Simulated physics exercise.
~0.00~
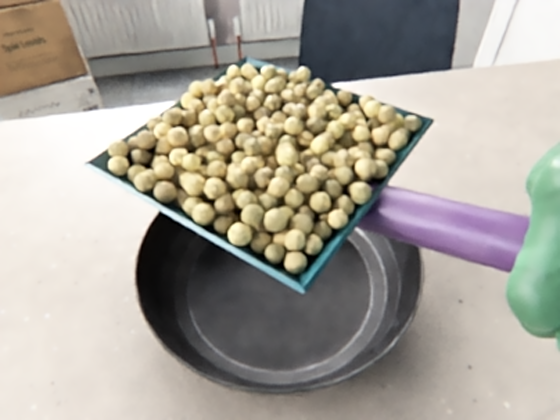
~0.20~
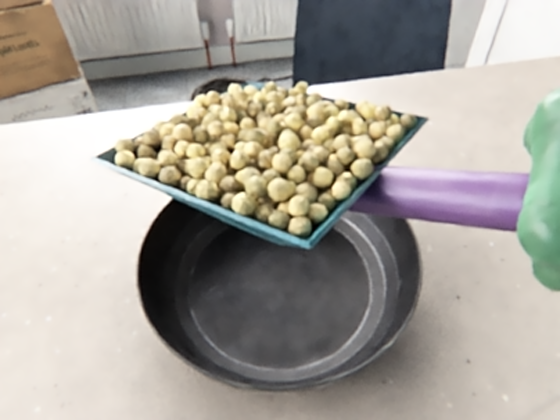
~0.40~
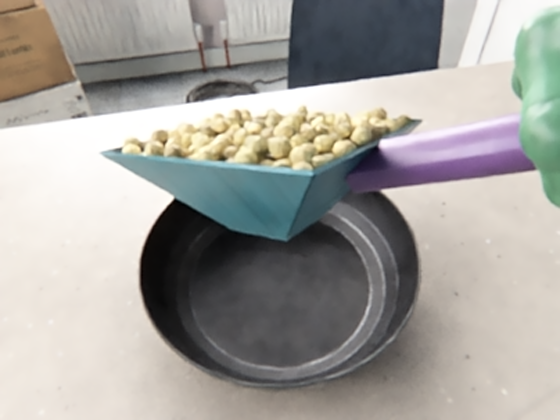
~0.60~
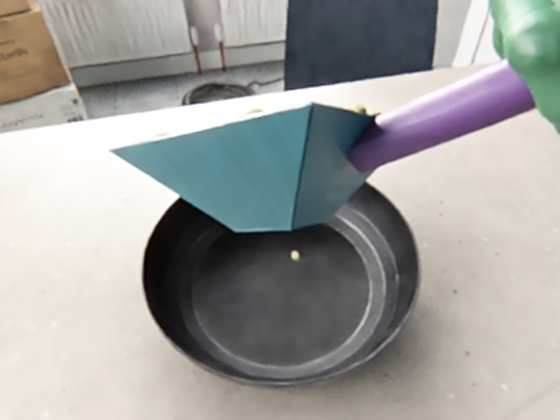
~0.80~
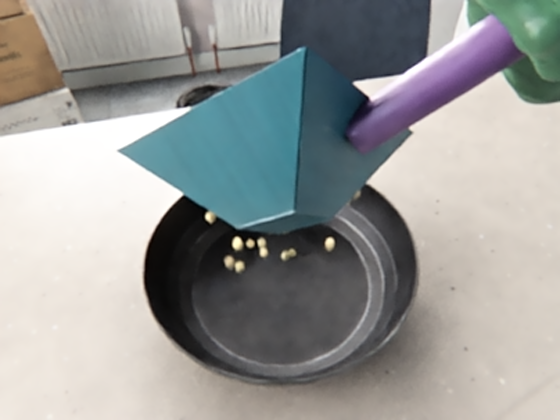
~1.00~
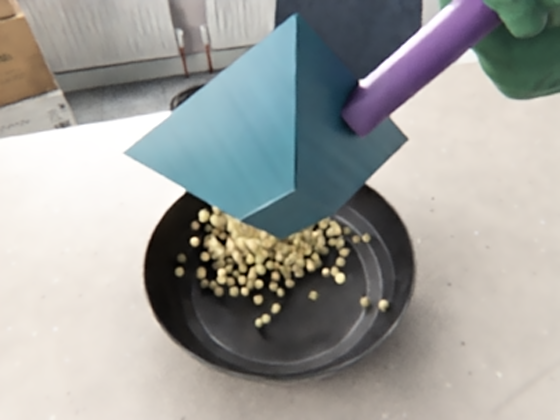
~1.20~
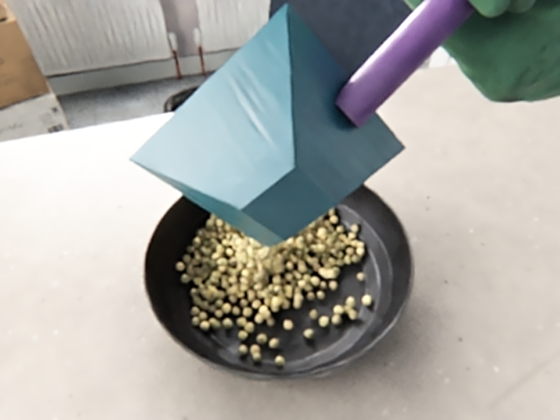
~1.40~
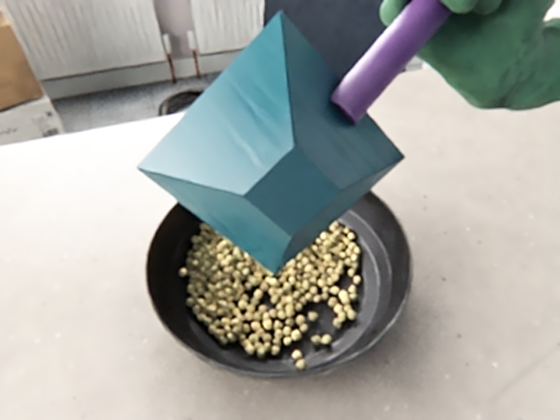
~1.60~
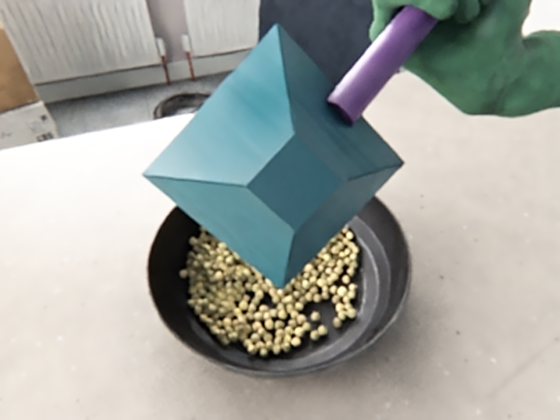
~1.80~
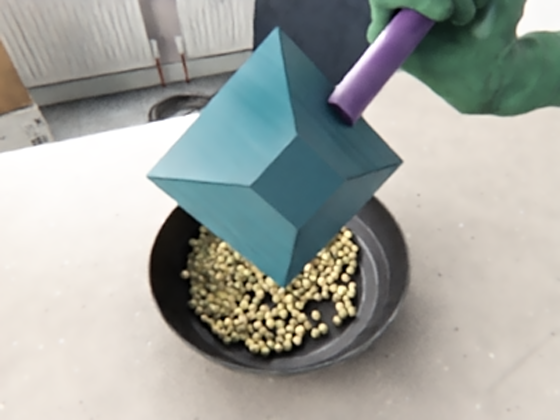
A green-gloved hand tips a teal scoop, pouring its pale beans into the dark pan below.
